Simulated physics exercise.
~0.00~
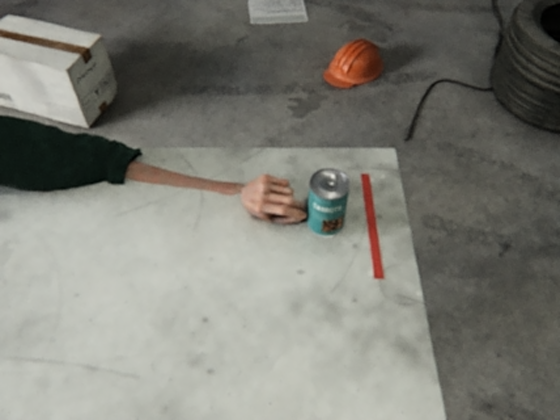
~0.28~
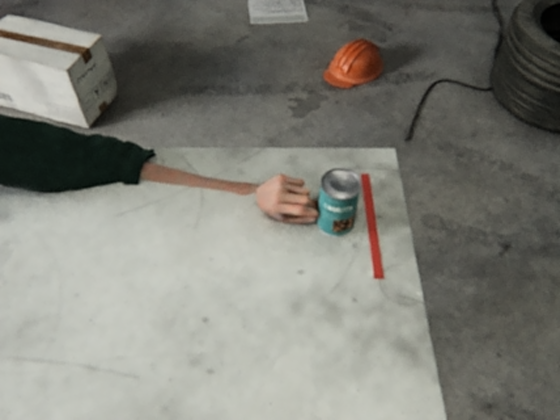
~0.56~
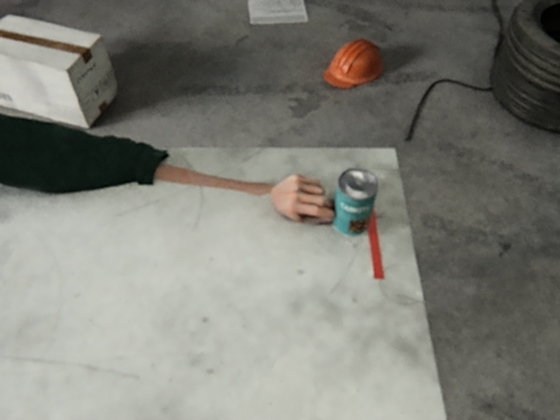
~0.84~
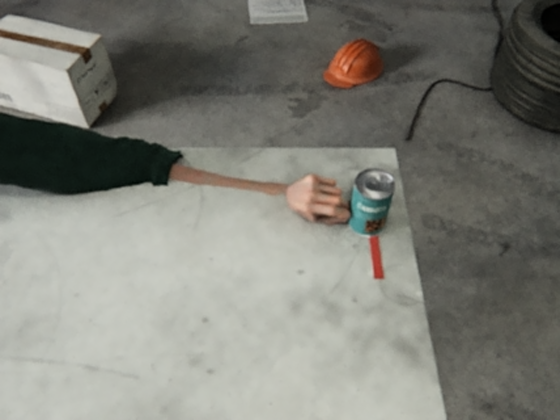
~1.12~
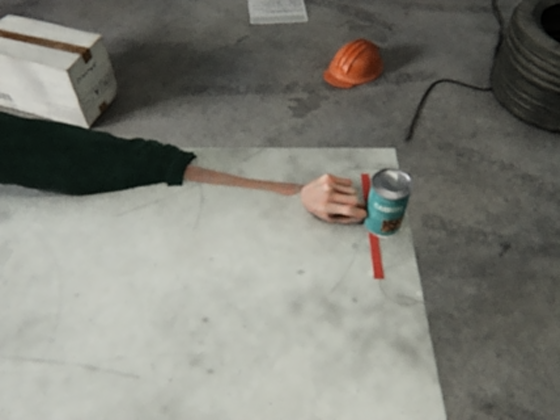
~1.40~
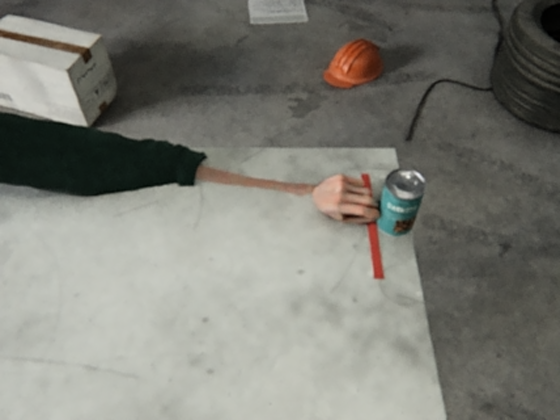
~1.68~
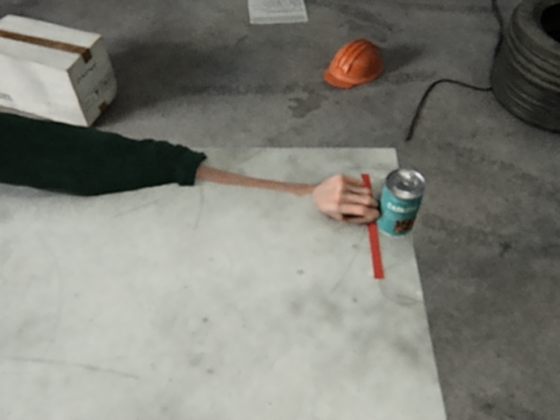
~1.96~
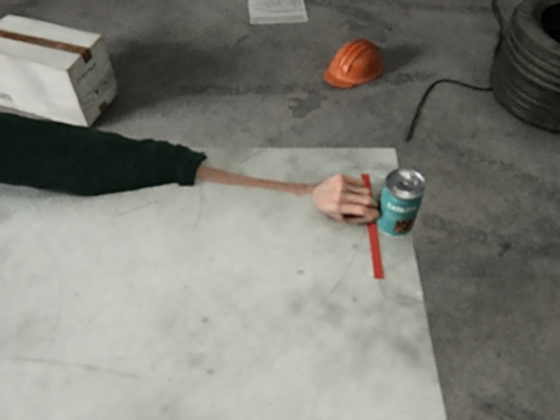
A turquoise tin is pushed right by a hand across the tape and stops upright near the table's edge.
